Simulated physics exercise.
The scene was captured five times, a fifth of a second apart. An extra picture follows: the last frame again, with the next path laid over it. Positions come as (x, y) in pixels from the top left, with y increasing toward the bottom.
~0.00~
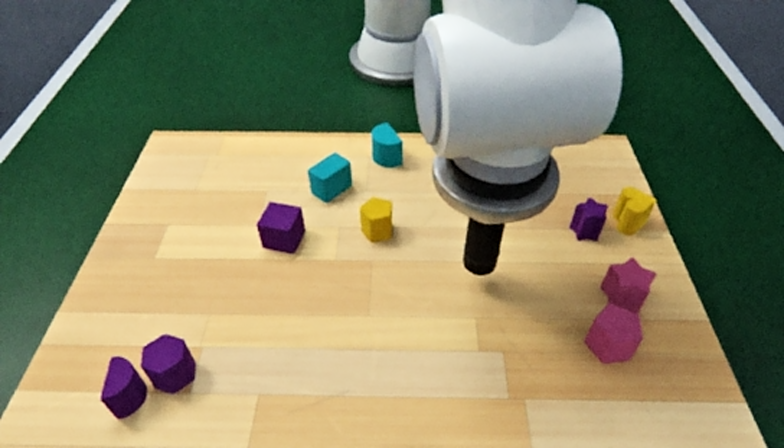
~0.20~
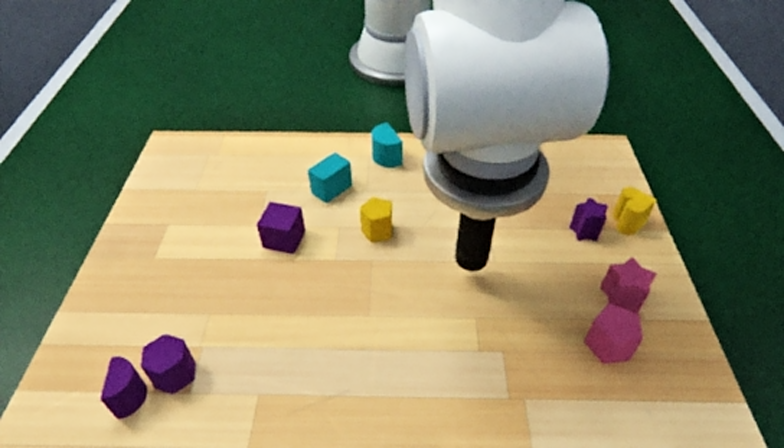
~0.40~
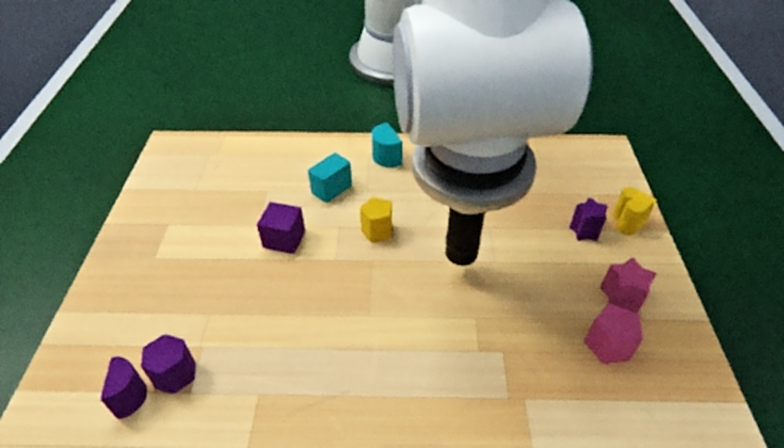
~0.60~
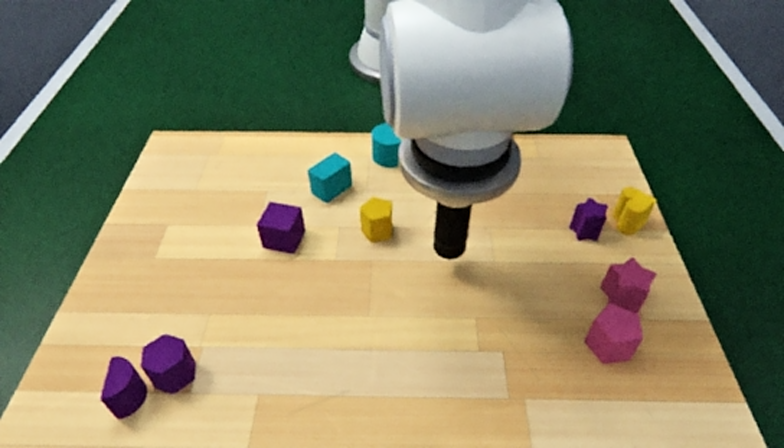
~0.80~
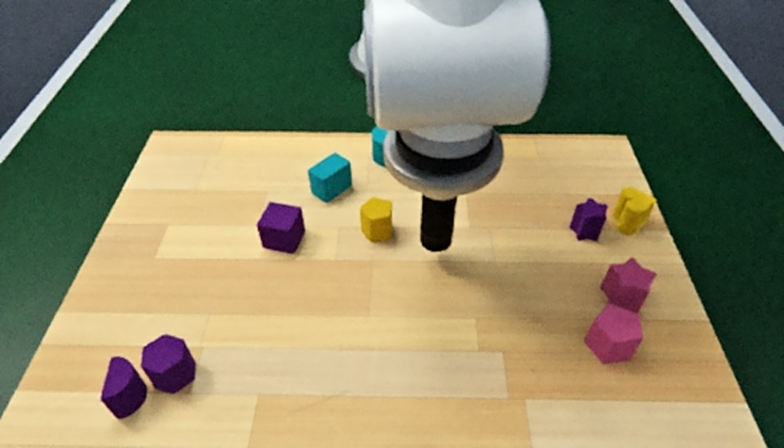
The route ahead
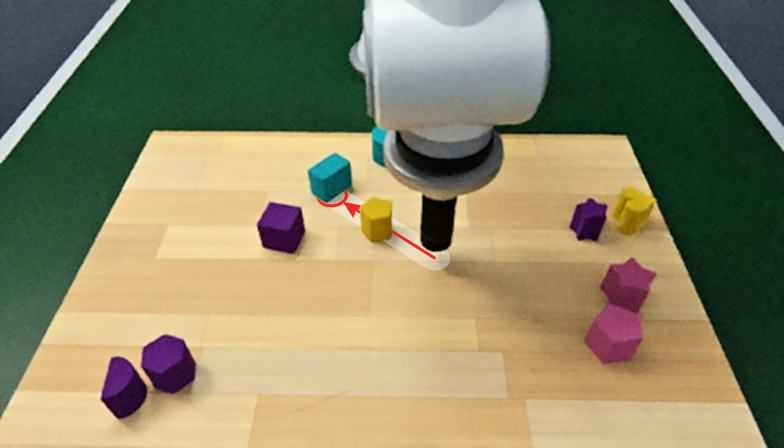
A light wooden tabletop set over a green floor is seen from a raised, unmoving view facing a white robot arm. Turquoise blocks sit toward the back, a purple cube and yellow block near the middle, purple blocks at lower left, and purple, yellow and pink ones at right. The arm carries its black peg steadily left and slightly backward, partly covering a turquoise block, while the blocks stay still.
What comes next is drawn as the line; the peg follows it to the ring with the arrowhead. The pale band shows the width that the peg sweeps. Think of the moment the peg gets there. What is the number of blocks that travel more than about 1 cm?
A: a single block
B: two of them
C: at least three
B (two of them)
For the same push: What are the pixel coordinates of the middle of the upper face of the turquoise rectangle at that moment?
It will end up at (316, 158).
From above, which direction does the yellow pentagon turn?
My answer: Anticlockwise.
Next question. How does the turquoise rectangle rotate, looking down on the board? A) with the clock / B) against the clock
(A)
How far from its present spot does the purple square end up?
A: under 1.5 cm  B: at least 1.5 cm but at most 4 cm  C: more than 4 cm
The answer is A.
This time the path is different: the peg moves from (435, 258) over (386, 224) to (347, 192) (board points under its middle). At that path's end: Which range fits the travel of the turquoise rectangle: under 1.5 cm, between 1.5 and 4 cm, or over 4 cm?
Less than 1.5 cm.
Drawn move, in a line from (435, 258) to (332, 196).
What follows on the original path. One third of the way, peg at (398, 218); yellow pentagon at (369, 204).
Two thirds of the way, peg at (363, 198); yellow pentagon at (331, 188), turned 30° anticlockwise.
At the end, peg at (330, 179); purple square still; turquoise rectangle at (316, 158), turned 25° clockwise; yellow pentagon at (305, 184), turned 115° anticlockwise.
